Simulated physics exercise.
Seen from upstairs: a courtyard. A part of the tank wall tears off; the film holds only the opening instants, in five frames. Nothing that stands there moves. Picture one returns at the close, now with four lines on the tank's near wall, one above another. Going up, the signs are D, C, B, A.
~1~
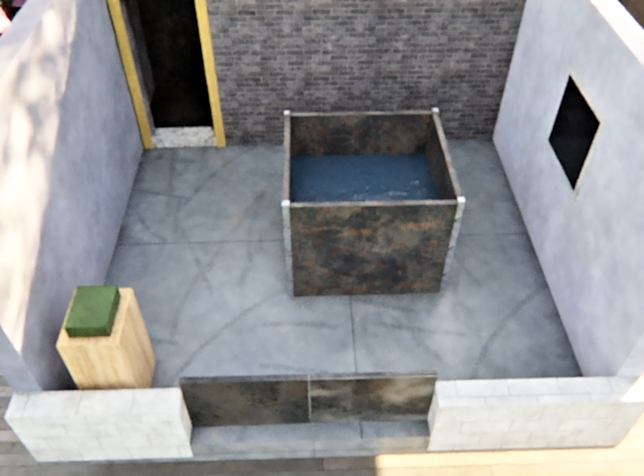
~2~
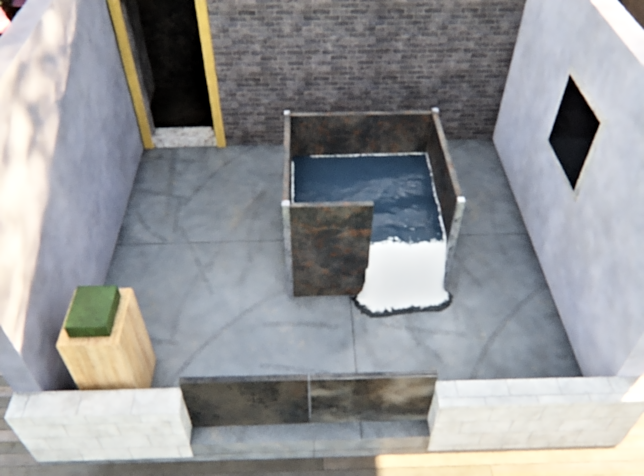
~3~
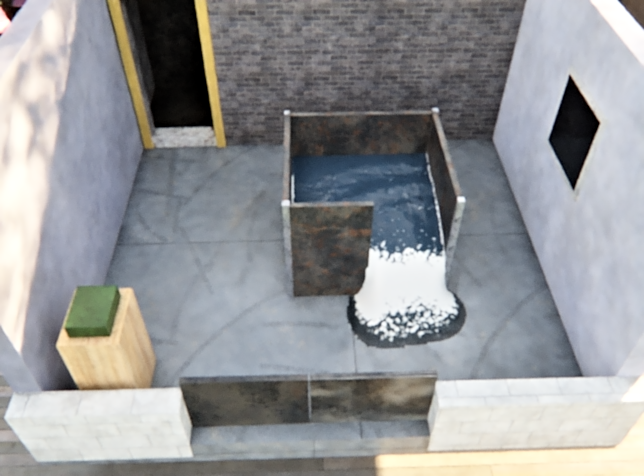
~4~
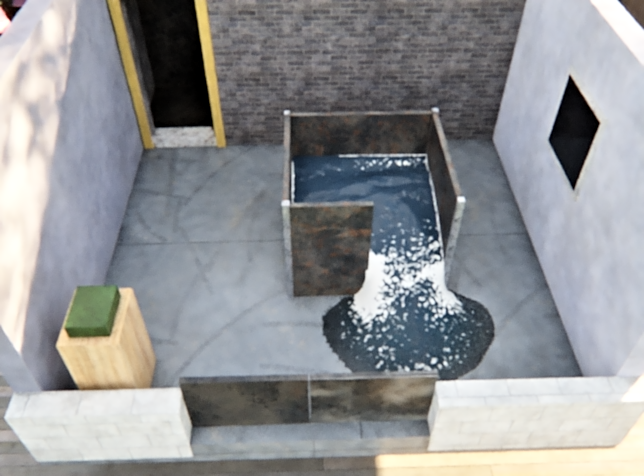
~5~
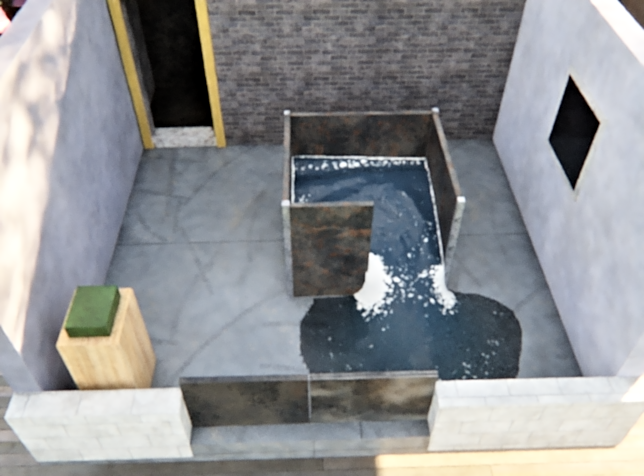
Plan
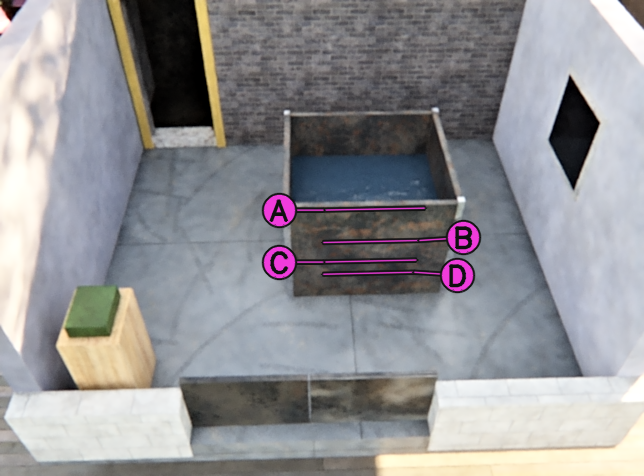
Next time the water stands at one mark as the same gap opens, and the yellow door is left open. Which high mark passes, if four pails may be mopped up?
B.
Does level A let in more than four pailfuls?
Yes, that goes wrong.
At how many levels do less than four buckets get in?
Three of them.
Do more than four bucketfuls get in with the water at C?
No, not at all.
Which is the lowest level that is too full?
Here it is level A.
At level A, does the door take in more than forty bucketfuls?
No, less.
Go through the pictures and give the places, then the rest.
In the first picture, water in the tank at rest, its middle at (364, 196); foot of the yellow doorway at (186, 147); shut gate at (309, 382).
In the second picture, front seen at (363, 302), 1 % of the ground wet.
In the third picture, front seen at (366, 334), 4 % of the ground wet.
In the fourth picture, front seen at (355, 338), 8 % of the ground wet.
In the fifth picture, front seen at (320, 335), 14 % of the ground wet.
On the marked copy, A at (374, 209); B at (371, 241); C at (369, 261); D at (368, 273); from the bottom up D, C, B, A.
With A, about 12 bucketfuls get in.
With B, a bucket or two gets in.
With C, nothing gets over.
With D, nothing gets over.
